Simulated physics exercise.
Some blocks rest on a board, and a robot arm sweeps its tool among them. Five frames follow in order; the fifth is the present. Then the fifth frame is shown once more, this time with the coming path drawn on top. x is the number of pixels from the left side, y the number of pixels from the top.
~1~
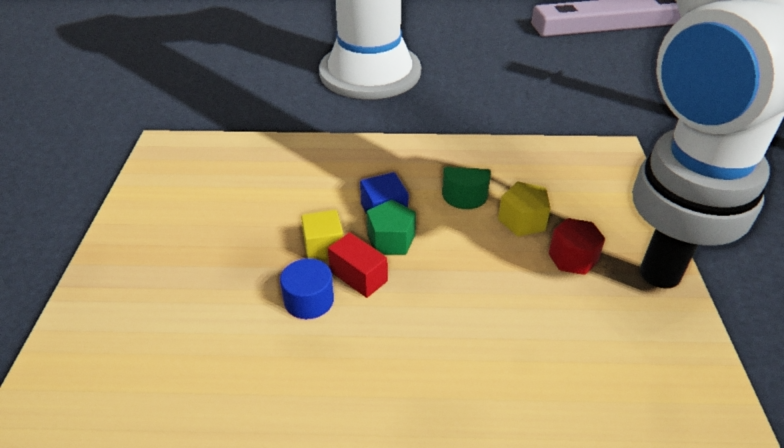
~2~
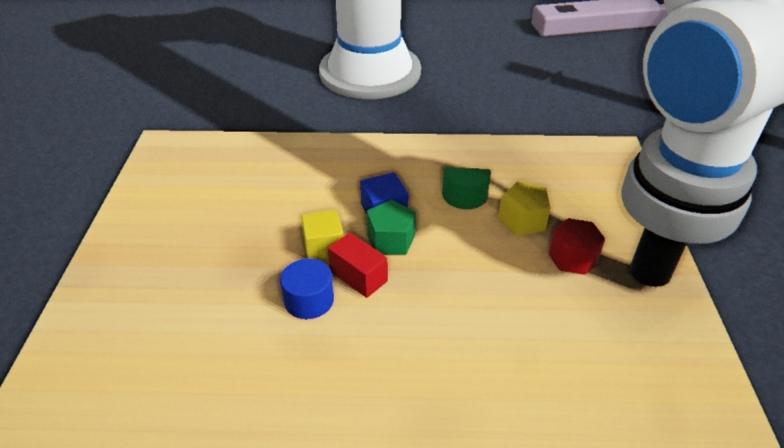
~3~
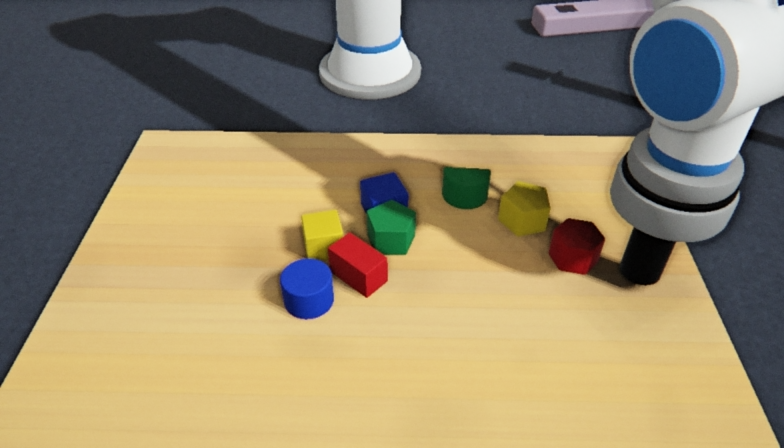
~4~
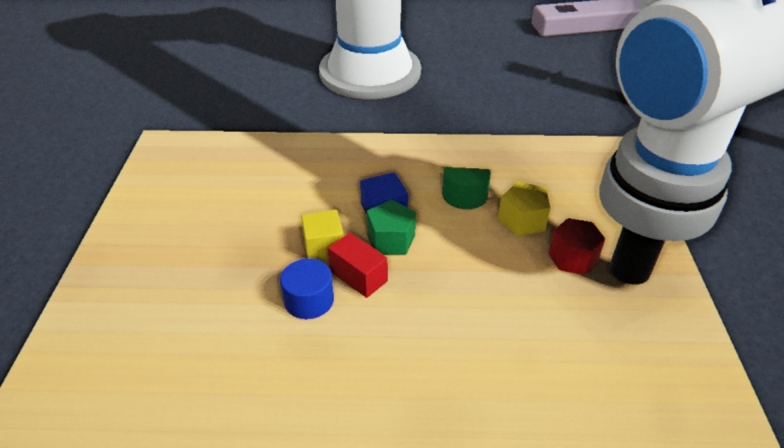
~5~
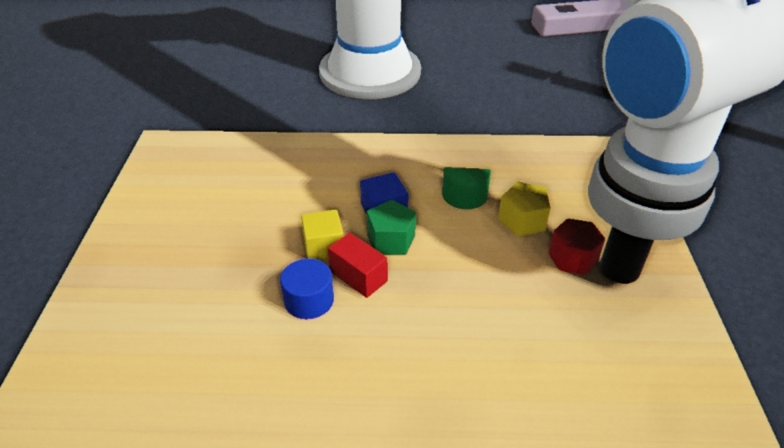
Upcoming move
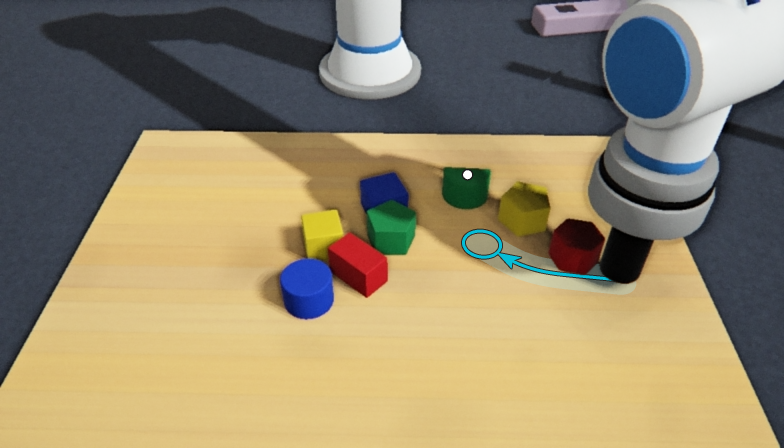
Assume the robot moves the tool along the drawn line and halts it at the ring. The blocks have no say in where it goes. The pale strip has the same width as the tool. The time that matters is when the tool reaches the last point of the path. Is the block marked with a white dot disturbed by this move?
Well, the block marked with a white dot holds its place.
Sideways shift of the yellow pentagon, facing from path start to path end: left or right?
Pushed right.
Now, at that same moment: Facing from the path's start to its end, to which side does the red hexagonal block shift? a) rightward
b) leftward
My answer is option a.
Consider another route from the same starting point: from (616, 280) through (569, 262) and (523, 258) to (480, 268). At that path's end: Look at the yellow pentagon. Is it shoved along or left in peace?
It's moved.
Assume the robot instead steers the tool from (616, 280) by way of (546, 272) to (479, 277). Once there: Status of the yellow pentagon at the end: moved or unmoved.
It leaves its spot.
Drawn move, from (616, 280) via (567, 275) and (521, 265), ending at (482, 244); the dot is on the green D-shaped block.
On the path given first. One third of the way, tool at (570, 265); red hexagonal block at (551, 222), turned 40° clockwise.
Two thirds of the way, tool at (522, 255); yellow pentagon at (519, 183), turned 25° clockwise; red hexagonal block at (526, 212), turned 65° clockwise.
At the end, tool at (483, 234); green D-shaped block still; yellow pentagon at (519, 175), turned 30° clockwise; red hexagonal block at (514, 202), turned 85° clockwise.
